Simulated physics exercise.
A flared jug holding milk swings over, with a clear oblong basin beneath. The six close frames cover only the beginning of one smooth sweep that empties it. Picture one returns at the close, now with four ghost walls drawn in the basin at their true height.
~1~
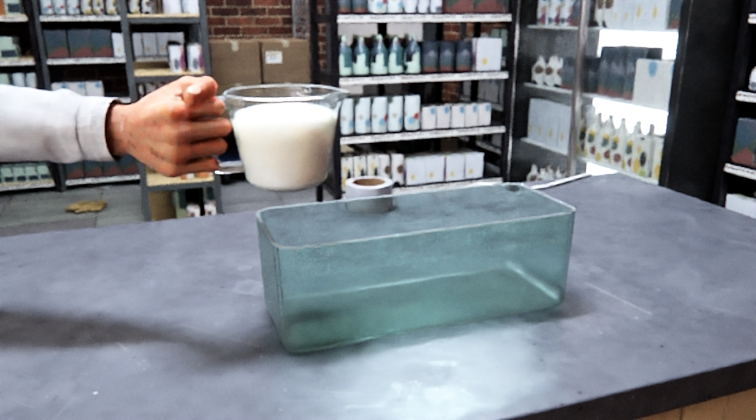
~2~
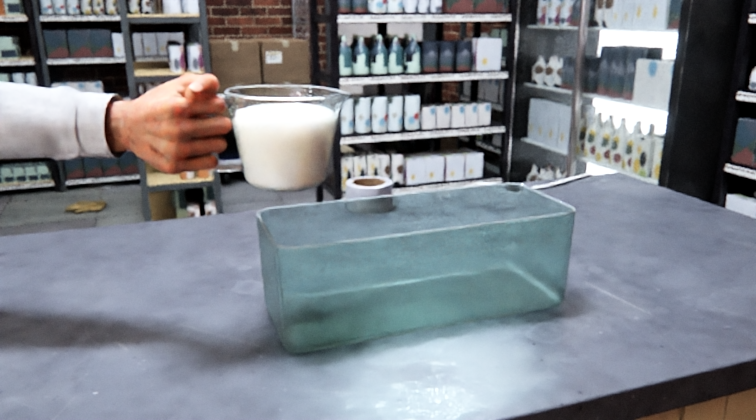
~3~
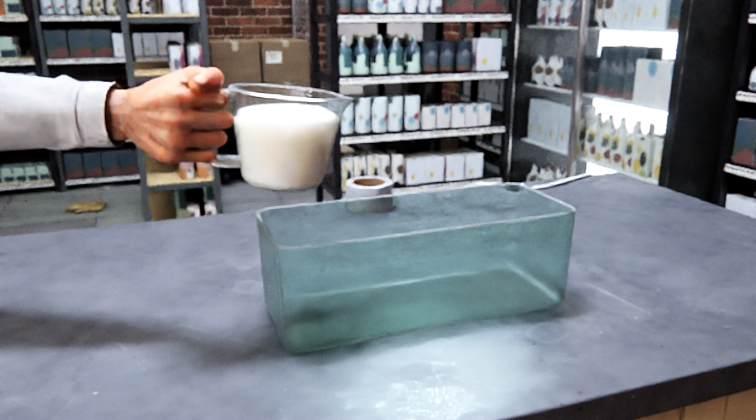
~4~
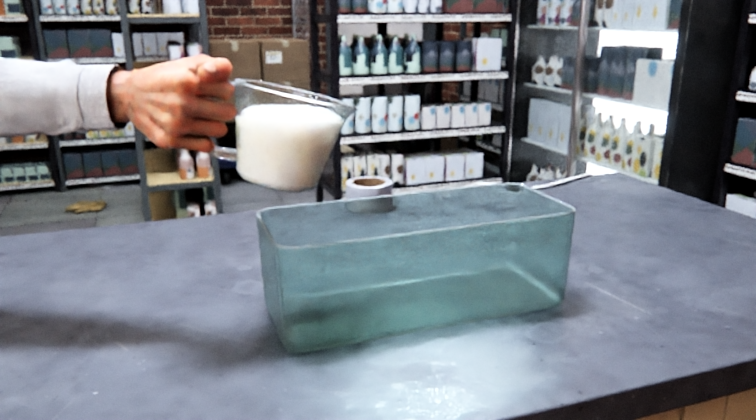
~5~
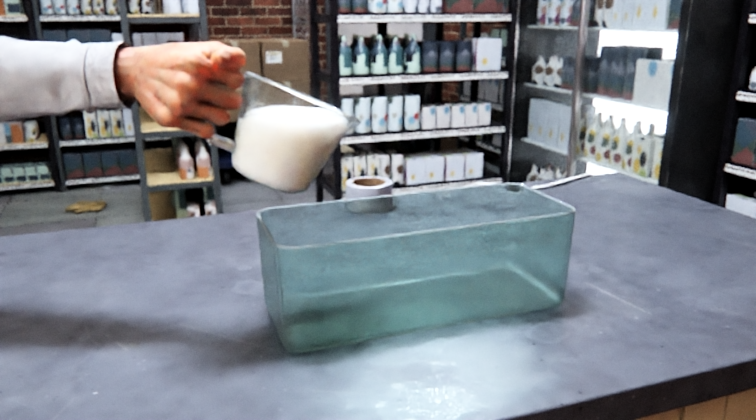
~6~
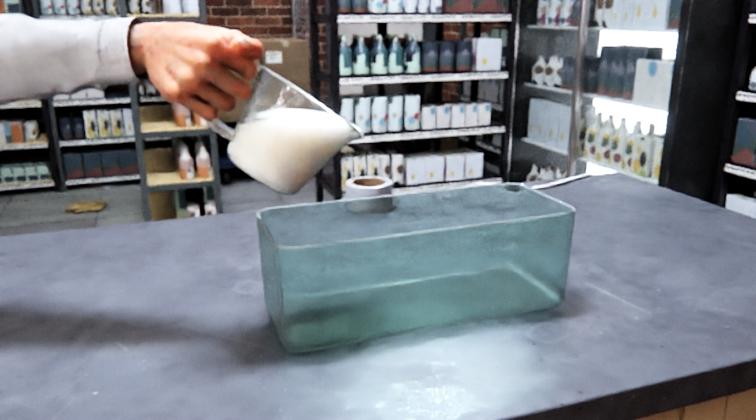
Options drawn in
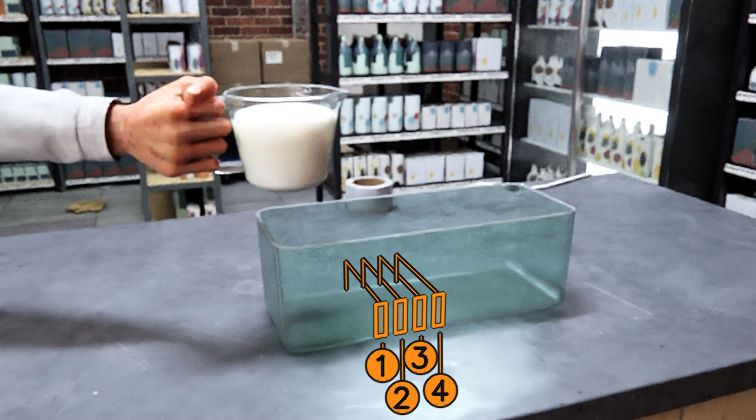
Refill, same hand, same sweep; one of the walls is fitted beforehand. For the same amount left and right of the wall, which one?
Best: 2.
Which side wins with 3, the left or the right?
More ends on the left.
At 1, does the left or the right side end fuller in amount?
The right side.
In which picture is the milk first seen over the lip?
In picture 6.
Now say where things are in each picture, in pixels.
Upright, lip at (347, 92); basin from (282, 351) to (561, 301); nothing has left yet.
Upright, lip at (348, 93); nothing has left yet.
Tipped about 6°, lip at (352, 99); nothing has left yet.
Tipped about 14°, lip at (355, 108); nothing has left yet.
Tipped about 24°, lip at (358, 121); nothing has left yet.
Tipped about 36°, lip at (359, 137); milk is over the lip, down to (359, 137).
On the marked copy, 1 at (382, 343); 2 at (402, 340); 3 at (421, 336); 4 at (440, 333).
With 1, about 21 % ends left of the wall and 79 % right of it.
With 2, about 49 % ends left of the wall and 51 % right of it.
With 3, about 75 % ends left of the wall and 23 % right of it.
With 4, about 90 % ends left of the wall and 8 % right of it.
